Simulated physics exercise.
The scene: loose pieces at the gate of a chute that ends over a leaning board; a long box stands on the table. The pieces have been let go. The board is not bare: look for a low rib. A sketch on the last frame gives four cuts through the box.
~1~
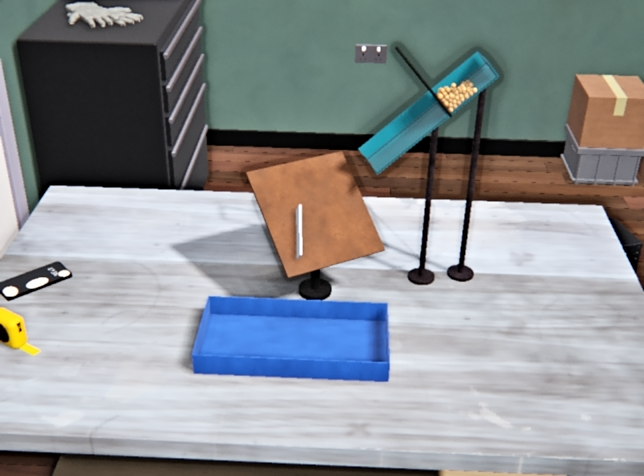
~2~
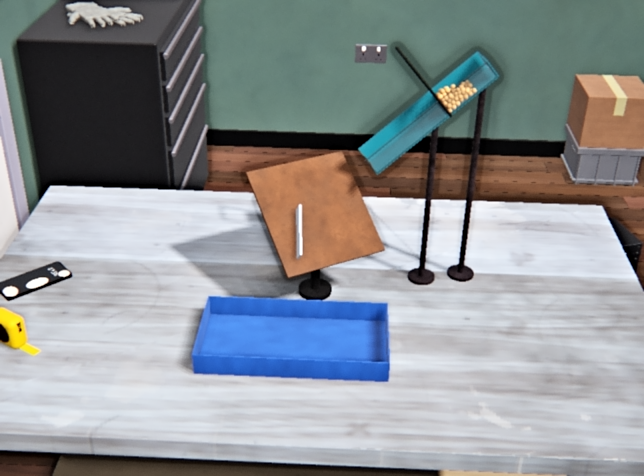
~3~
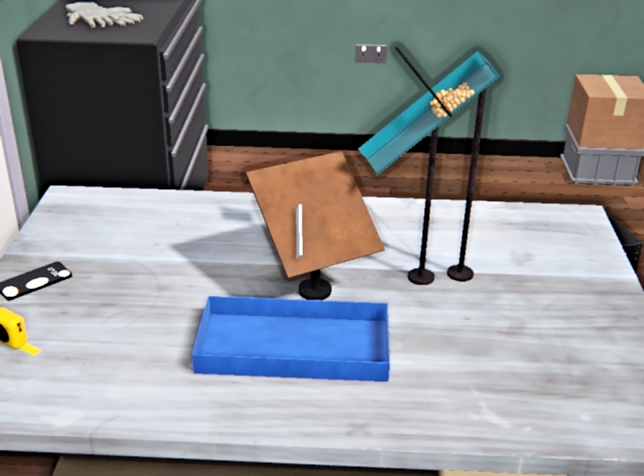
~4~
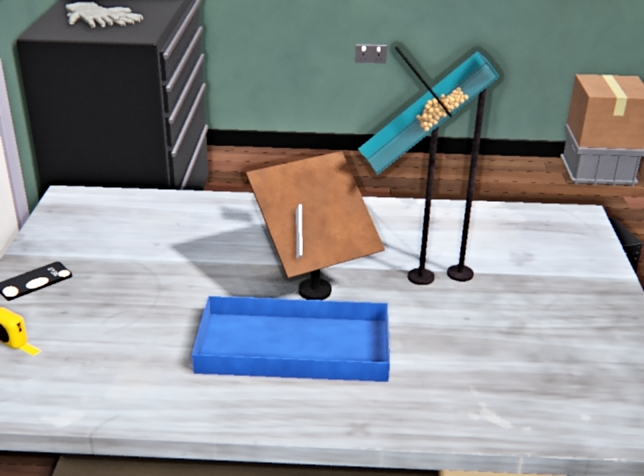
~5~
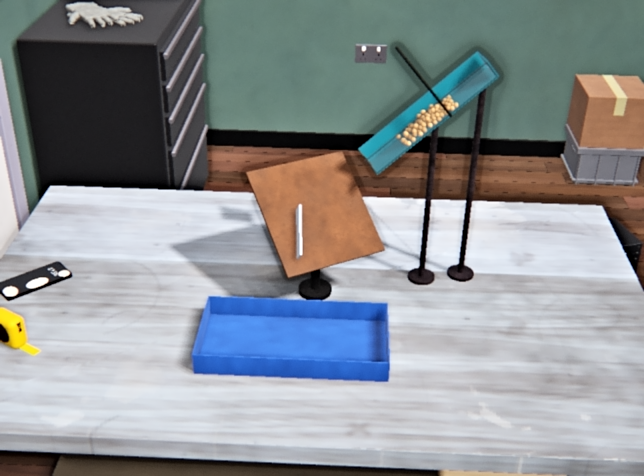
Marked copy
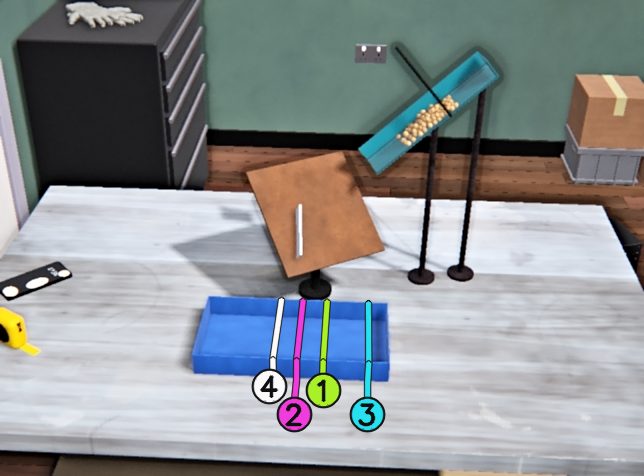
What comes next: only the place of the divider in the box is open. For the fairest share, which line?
Line 1 does it best.
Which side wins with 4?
Right.
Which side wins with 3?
The left side.
On the marked copy, line 1 crosses the front rim at (323, 360); line 2 crosses the front rim at (296, 359); line 3 crosses the front rim at (368, 362); line 4 crosses the front rim at (272, 358).
For line 1, of what is caught, about two thirds on the left of the divider, about a third on the right.
For line 2, of what is caught, a small part on the left of the divider, nearly all on the right.
For line 3, of what is caught, most on the left of the divider, a small part on the right.
For line 4, of what is caught, none on the left of the divider, all on the right.
